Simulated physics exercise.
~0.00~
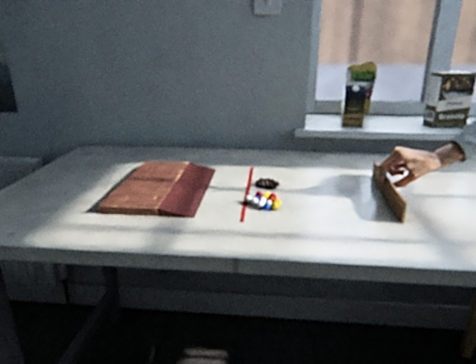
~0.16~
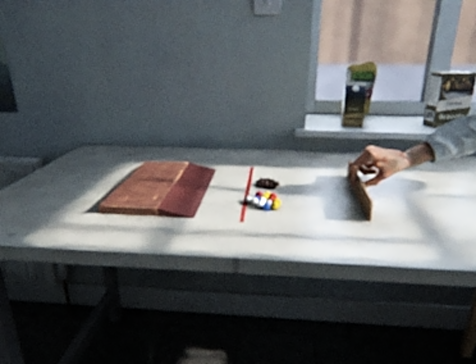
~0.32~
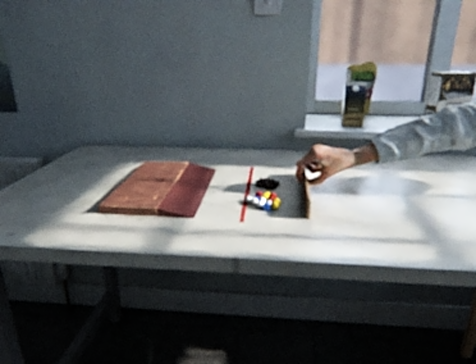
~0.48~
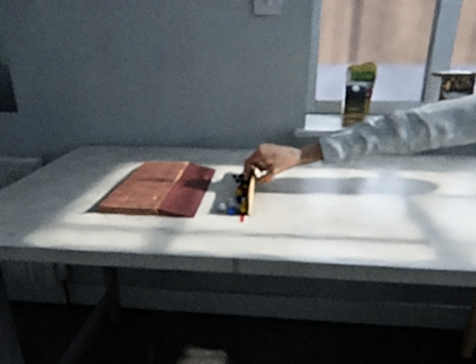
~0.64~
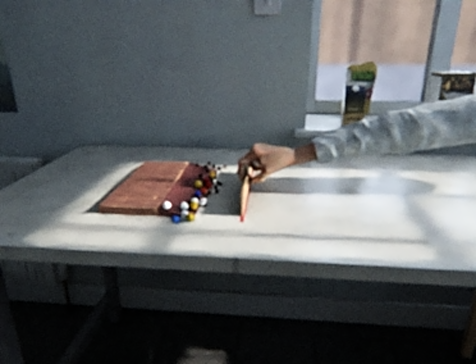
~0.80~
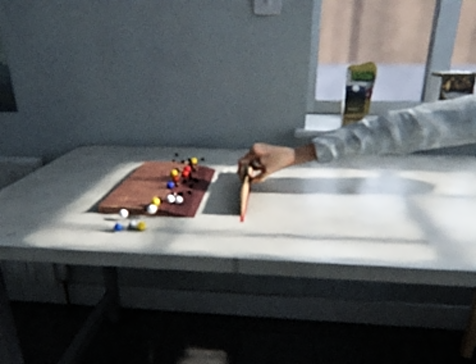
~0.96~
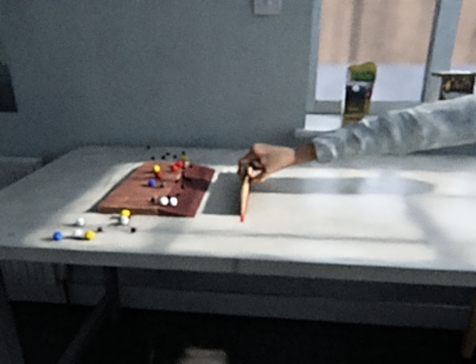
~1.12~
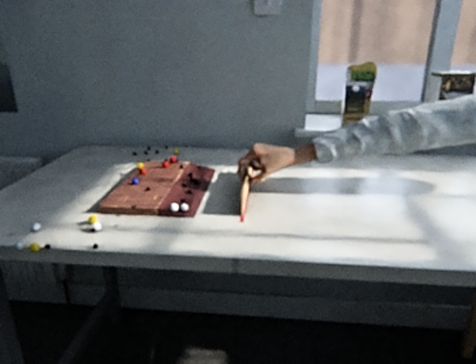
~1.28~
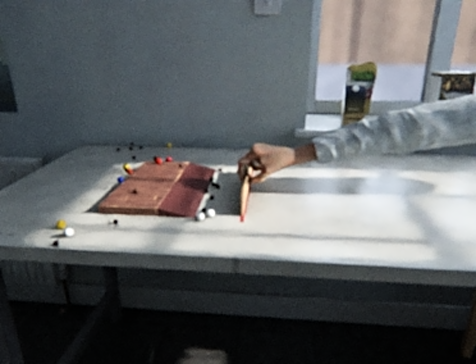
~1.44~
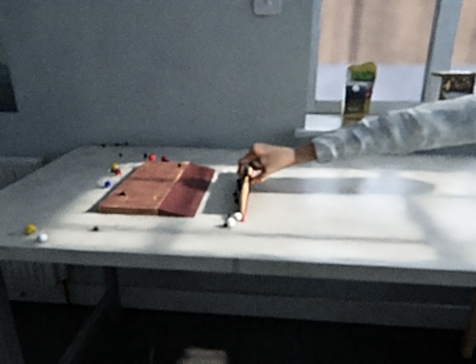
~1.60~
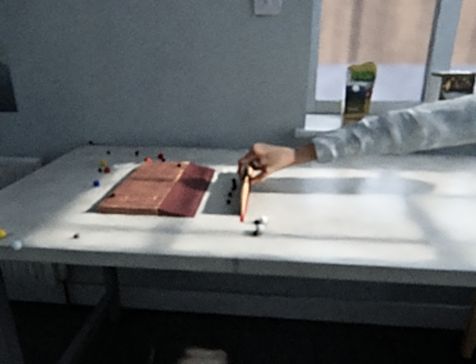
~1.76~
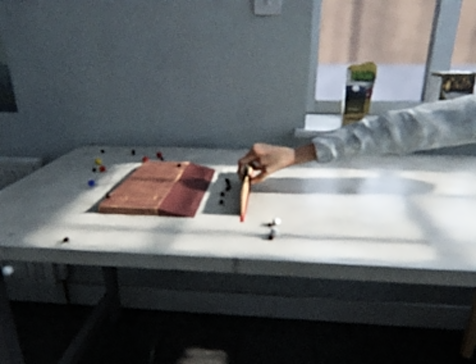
A hand sweeps a wooden strip left, scattering small colored balls over and around a reddish slab.
